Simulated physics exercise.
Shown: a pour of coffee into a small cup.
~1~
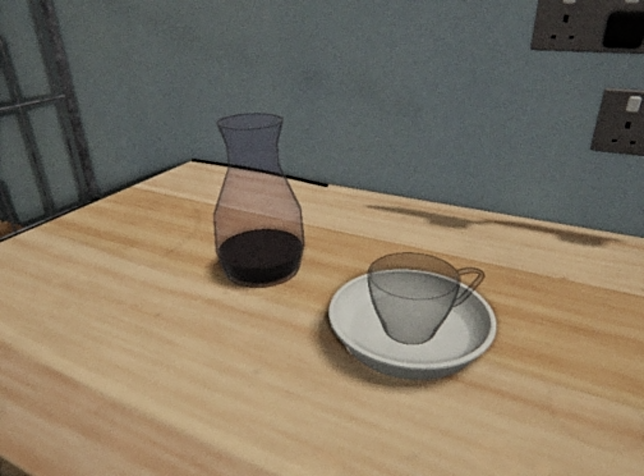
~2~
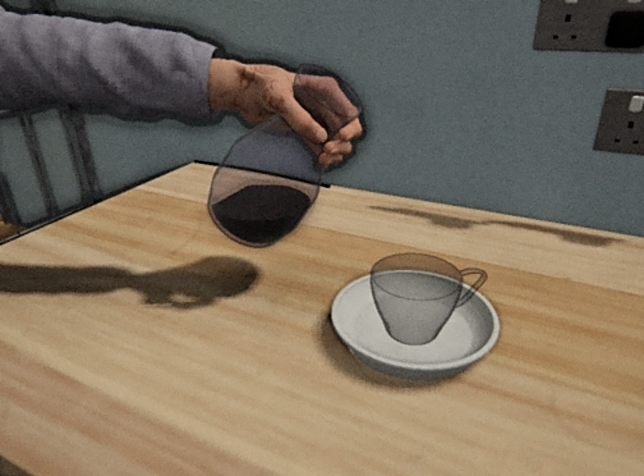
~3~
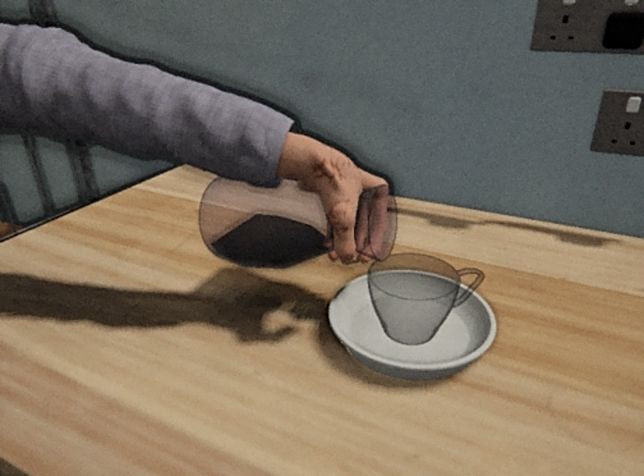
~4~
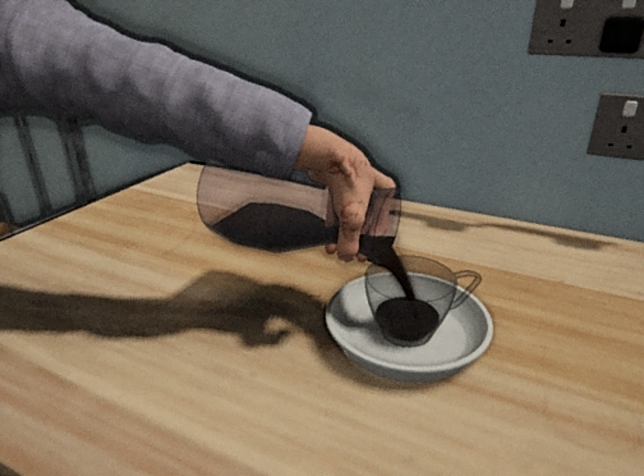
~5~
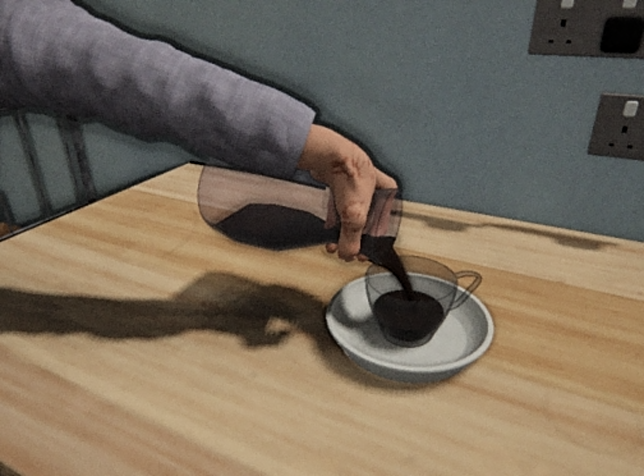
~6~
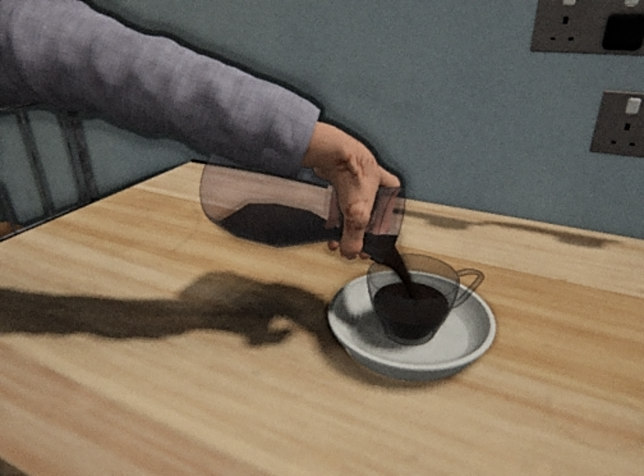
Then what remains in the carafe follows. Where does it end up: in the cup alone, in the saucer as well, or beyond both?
It stays in the cup.
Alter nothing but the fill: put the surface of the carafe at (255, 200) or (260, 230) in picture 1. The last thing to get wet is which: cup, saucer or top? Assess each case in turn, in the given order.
One after the other: On to the top, reaches the saucer.
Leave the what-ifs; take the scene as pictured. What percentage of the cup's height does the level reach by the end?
80 in a hundred.
Shortly, the cup is about two thirds full; the saucer is dry.
Then, the cup is about three quarters full; the saucer is dry.
At the finish, the cup is about three quarters full; the saucer is dry.
